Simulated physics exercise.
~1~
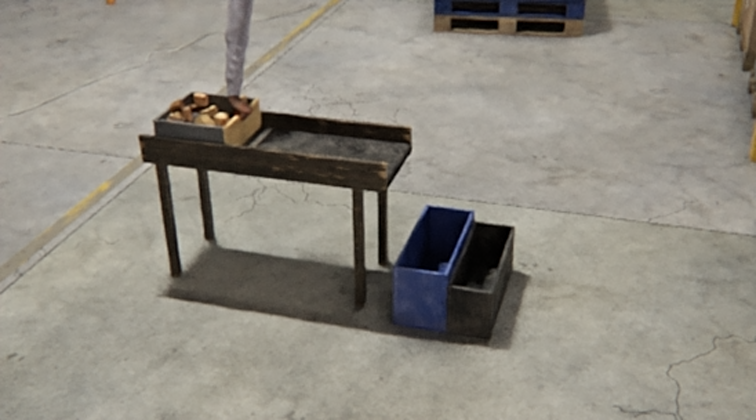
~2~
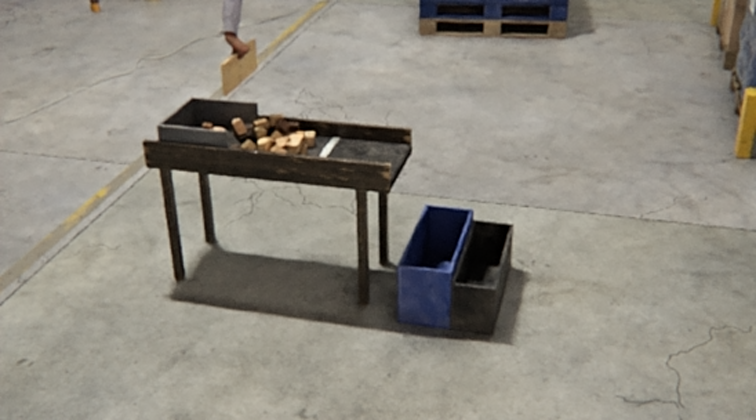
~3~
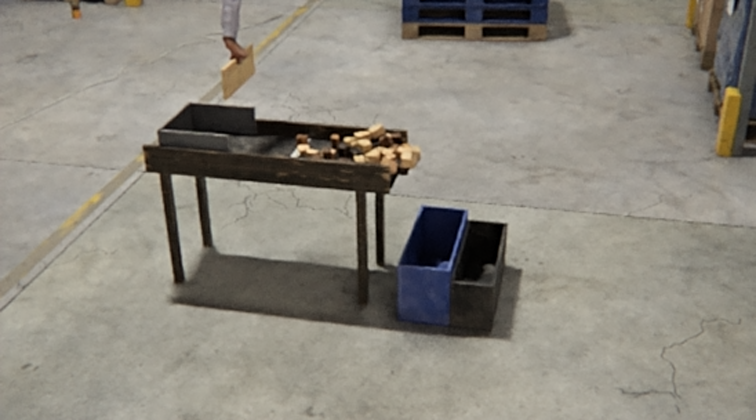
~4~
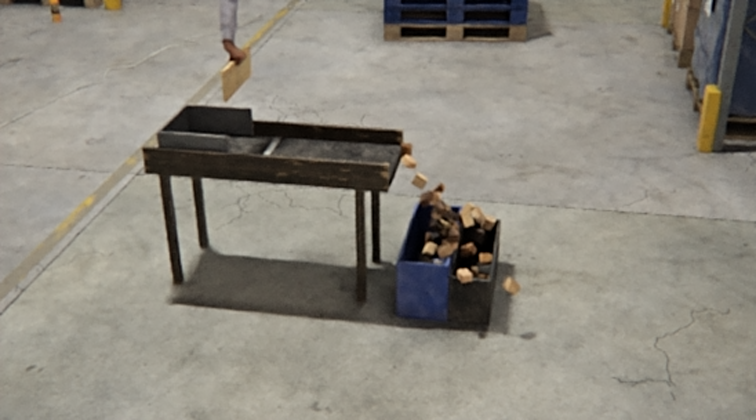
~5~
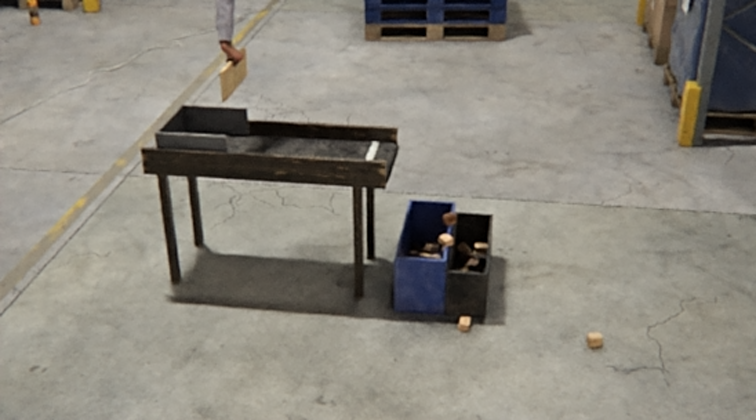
Small wooden blocks fill a grey pen at the left end of a dark, long-legged conveyor table, seen from above on a cracked concrete warehouse floor. A blue tote and a black bin stand side by side below its right end, with a blue pallet load behind. A hand lifts the pen's wooden gate away, and the blocks ride right in a loose heap along the belt, which carries a white stripe. They spill off the end, tumbling into both containers. Most settle inside, while two lie on the floor, one beside the black bin and one farther right.
